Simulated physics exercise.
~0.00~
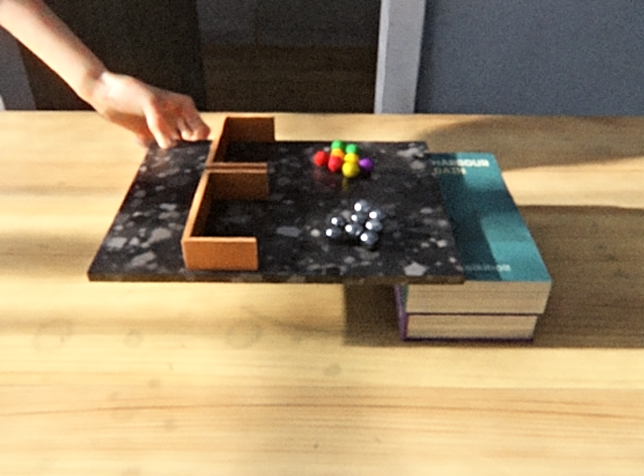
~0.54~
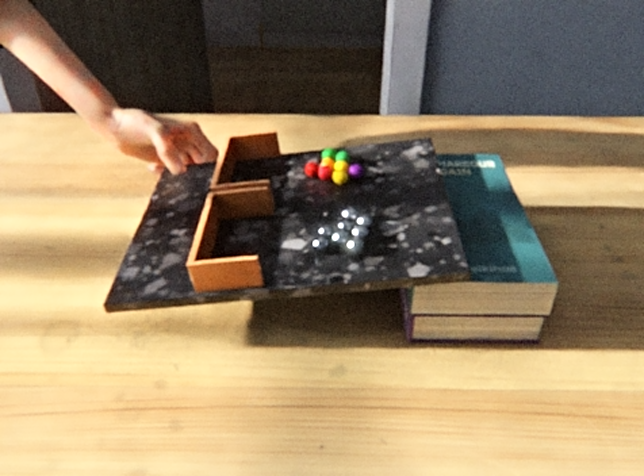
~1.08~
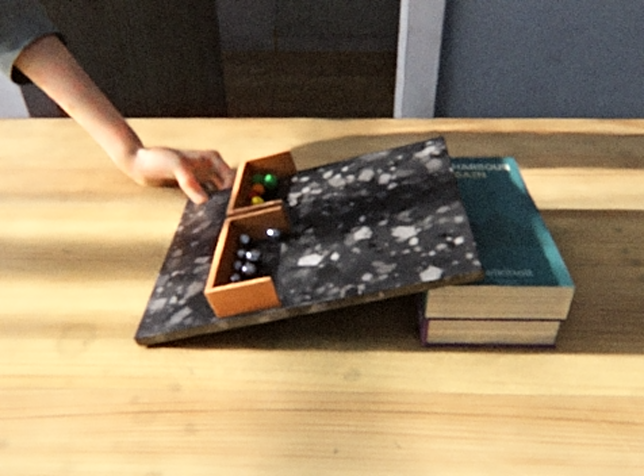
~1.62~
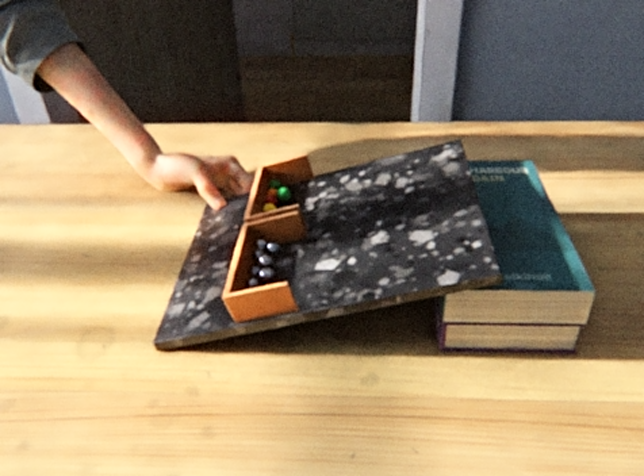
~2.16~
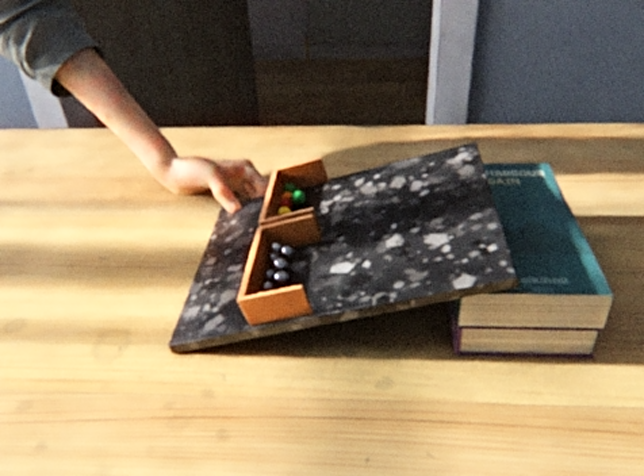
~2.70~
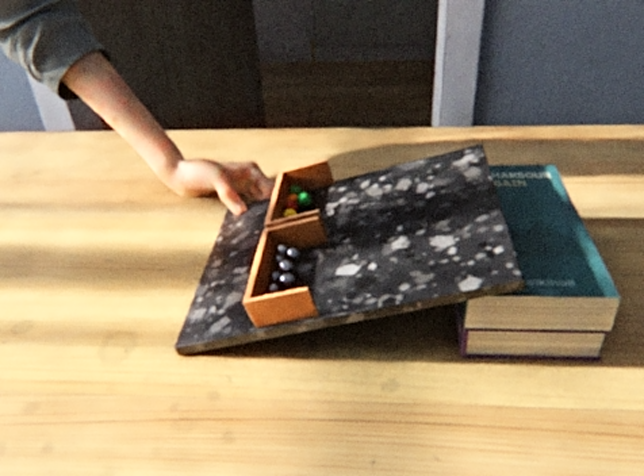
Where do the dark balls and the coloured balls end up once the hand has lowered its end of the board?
Both groups end up caught at the lower left part of the board, the dark balls against the front wooden barrier and the coloured ones against the back barrier.
